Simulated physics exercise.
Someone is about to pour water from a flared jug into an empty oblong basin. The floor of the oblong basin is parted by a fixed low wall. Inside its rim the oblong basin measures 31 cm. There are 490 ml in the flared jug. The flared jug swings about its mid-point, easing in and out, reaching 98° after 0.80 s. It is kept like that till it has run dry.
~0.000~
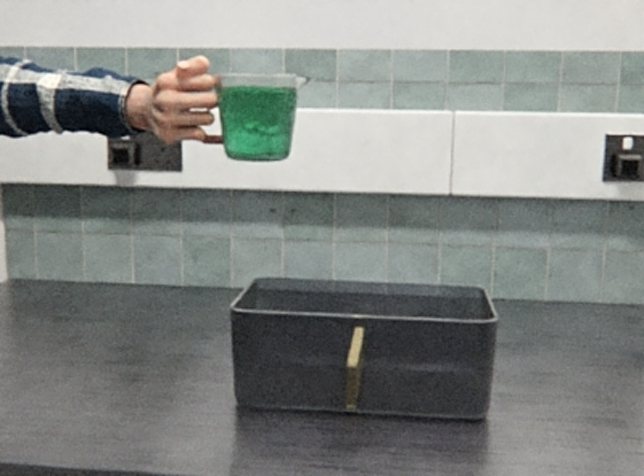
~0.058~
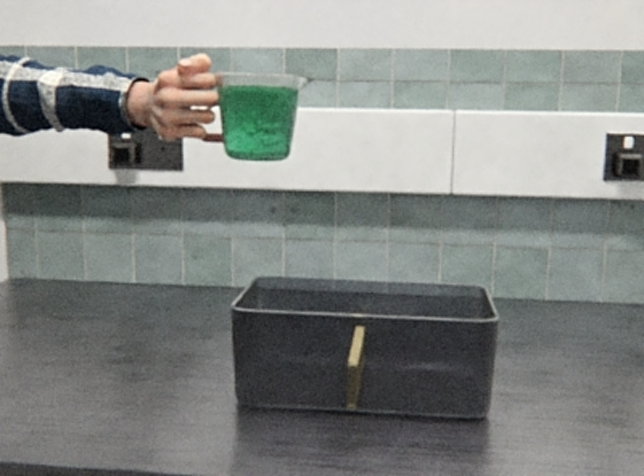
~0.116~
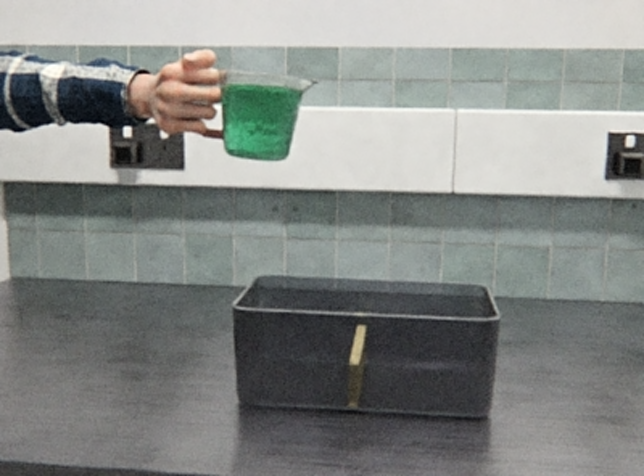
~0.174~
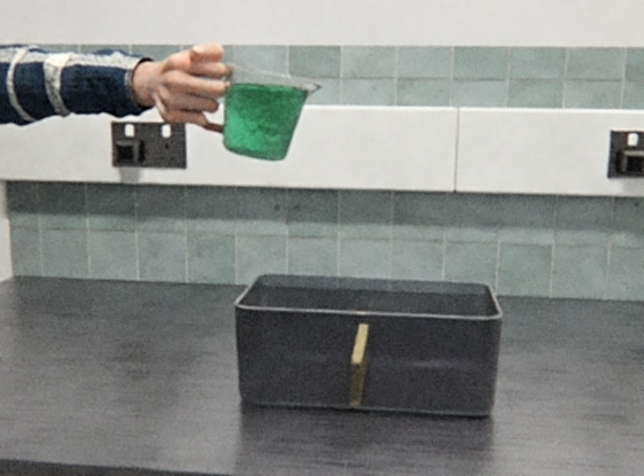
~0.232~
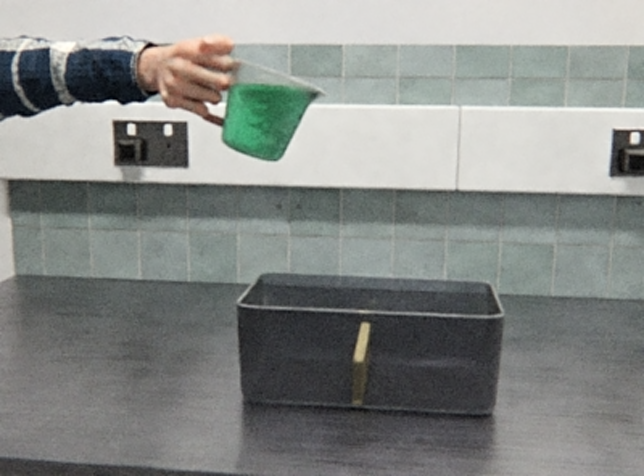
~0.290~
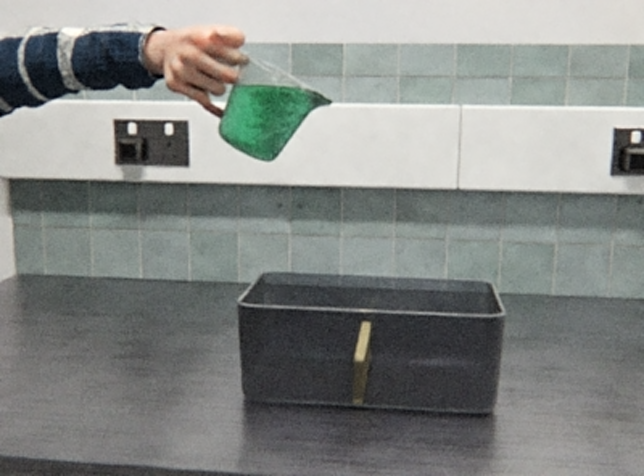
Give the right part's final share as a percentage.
About 82 per cent.
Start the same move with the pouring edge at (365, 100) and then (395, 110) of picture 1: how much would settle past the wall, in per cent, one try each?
In turn about 90 and 85 per cent.
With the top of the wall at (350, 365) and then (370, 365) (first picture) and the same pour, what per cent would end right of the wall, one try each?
In turn about 85 and 65 per cent.
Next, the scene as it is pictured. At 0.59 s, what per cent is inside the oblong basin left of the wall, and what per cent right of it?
Left about 0, right about 10.
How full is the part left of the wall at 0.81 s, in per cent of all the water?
About 2 per cent.
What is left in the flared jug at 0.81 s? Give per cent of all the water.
About 12 per cent.
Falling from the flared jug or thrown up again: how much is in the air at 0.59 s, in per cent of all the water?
Near 34 in a hundred.
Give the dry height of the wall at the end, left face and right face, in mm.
Some 50 mm on the left and 36 mm on the right.
By 0.59 s the tilt is 83° and 54 per cent is still to pour, 0 is left of the wall and 11 right of it.
By 0.81 s the tilt is 98° and 12 per cent is still to pour, 2 is left of the wall and 60 right of it.
By 1.05 s the tilt is 98° and 1 per cent is still to pour, 11 is left of the wall and 81 right of it.
By 1.30 s the tilt is 98° and 0 per cent is still to pour, 15 is left of the wall and 82 right of it.
At rest 15 per cent lies left of the wall, 82 right of it and 2 outside.
